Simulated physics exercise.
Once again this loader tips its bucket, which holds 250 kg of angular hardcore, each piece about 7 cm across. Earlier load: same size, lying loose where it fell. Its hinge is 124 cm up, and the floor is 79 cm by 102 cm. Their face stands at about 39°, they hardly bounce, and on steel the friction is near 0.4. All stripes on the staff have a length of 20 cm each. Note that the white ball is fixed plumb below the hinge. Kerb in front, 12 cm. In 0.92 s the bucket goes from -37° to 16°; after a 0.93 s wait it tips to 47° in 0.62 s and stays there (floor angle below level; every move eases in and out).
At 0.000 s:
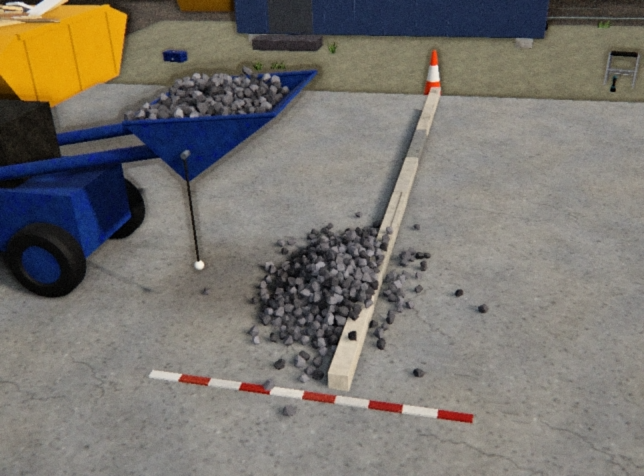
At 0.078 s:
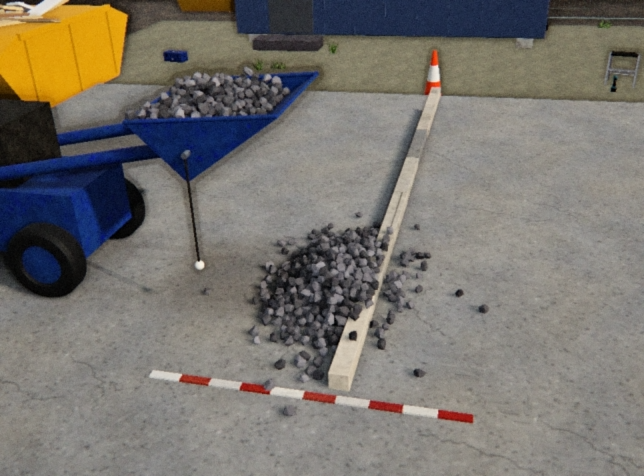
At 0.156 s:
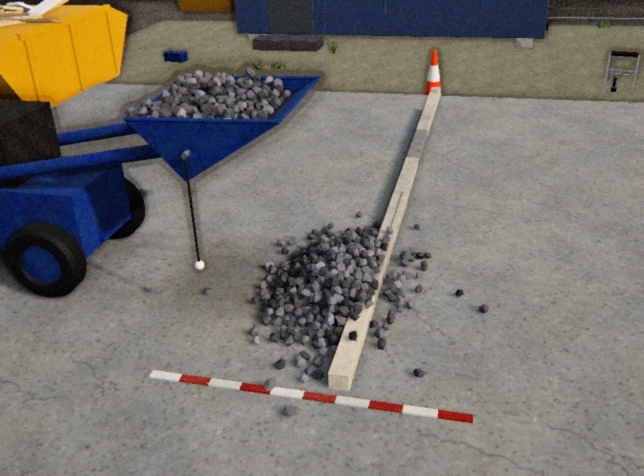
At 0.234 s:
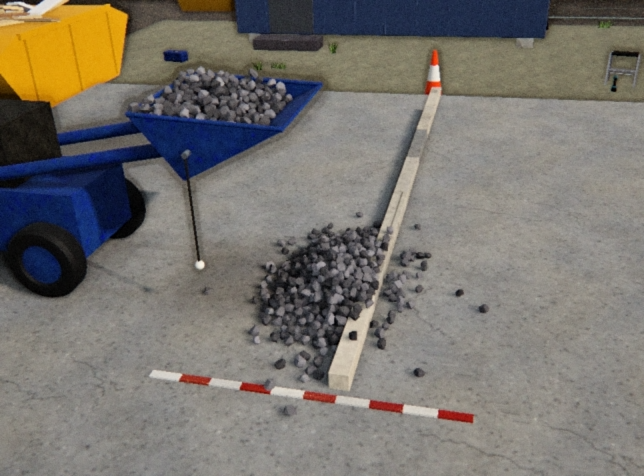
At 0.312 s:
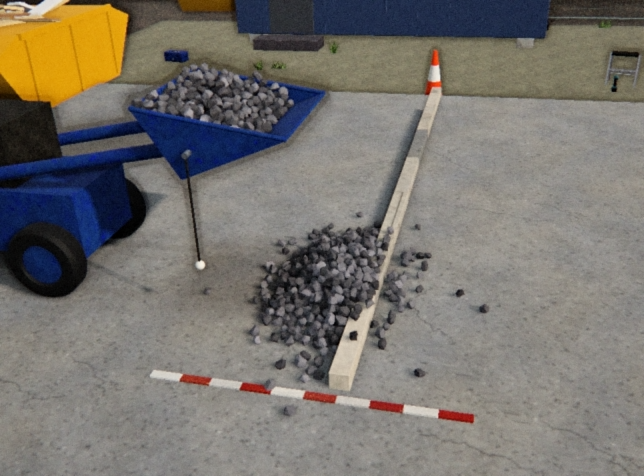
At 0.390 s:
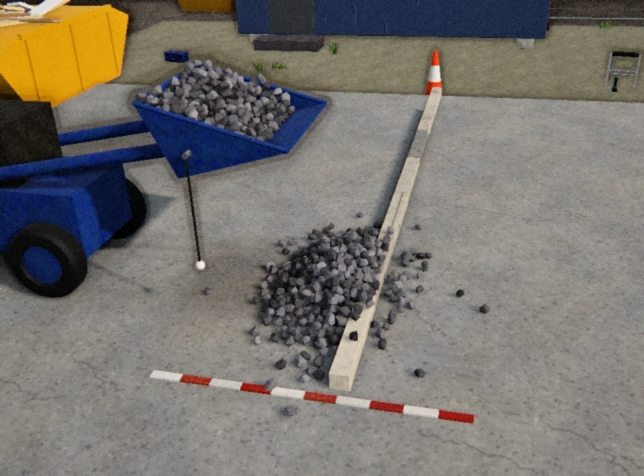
To begin with, a blue loader holds its raised bucket of grey stones tilted back, beside a loose stone pile lying against a pale kerb. The bucket then slowly rotates forward, its right-hand lip dipping a little and the stones shifting with it, while the pile below stays still.
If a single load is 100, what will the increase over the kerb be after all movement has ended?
The increase will be around 3 per cent.
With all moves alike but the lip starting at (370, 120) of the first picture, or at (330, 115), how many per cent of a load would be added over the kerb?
Some 90 percent first and 55 percent second.
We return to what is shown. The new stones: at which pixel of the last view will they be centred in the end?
Around (308, 267).
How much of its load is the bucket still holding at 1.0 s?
Close to 100 per cent of the load.
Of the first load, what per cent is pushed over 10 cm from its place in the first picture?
Roughly 5 percent.
After 0.7 s the floor is at 8°; in per cent of one load, 100 in the bucket, 95 on this side of the kerb, 5 over the kerb; the foremost stones are at (433, 294).
After 1.0 s the floor is at 16°; in per cent of one load, 100 in the bucket, 95 on this side of the kerb, 5 over the kerb; the foremost stones are at (433, 294).
After 2.9 s the floor is at 47°; in per cent of one load, 0 in the bucket, 192 on this side of the kerb, 8 over the kerb; the foremost stones are at (445, 313).
After 5.4 s the floor is at 47°; in per cent of one load, 0 in the bucket, 192 on this side of the kerb, 8 over the kerb; the foremost stones are at (452, 326). Net gain over the kerb, 3.
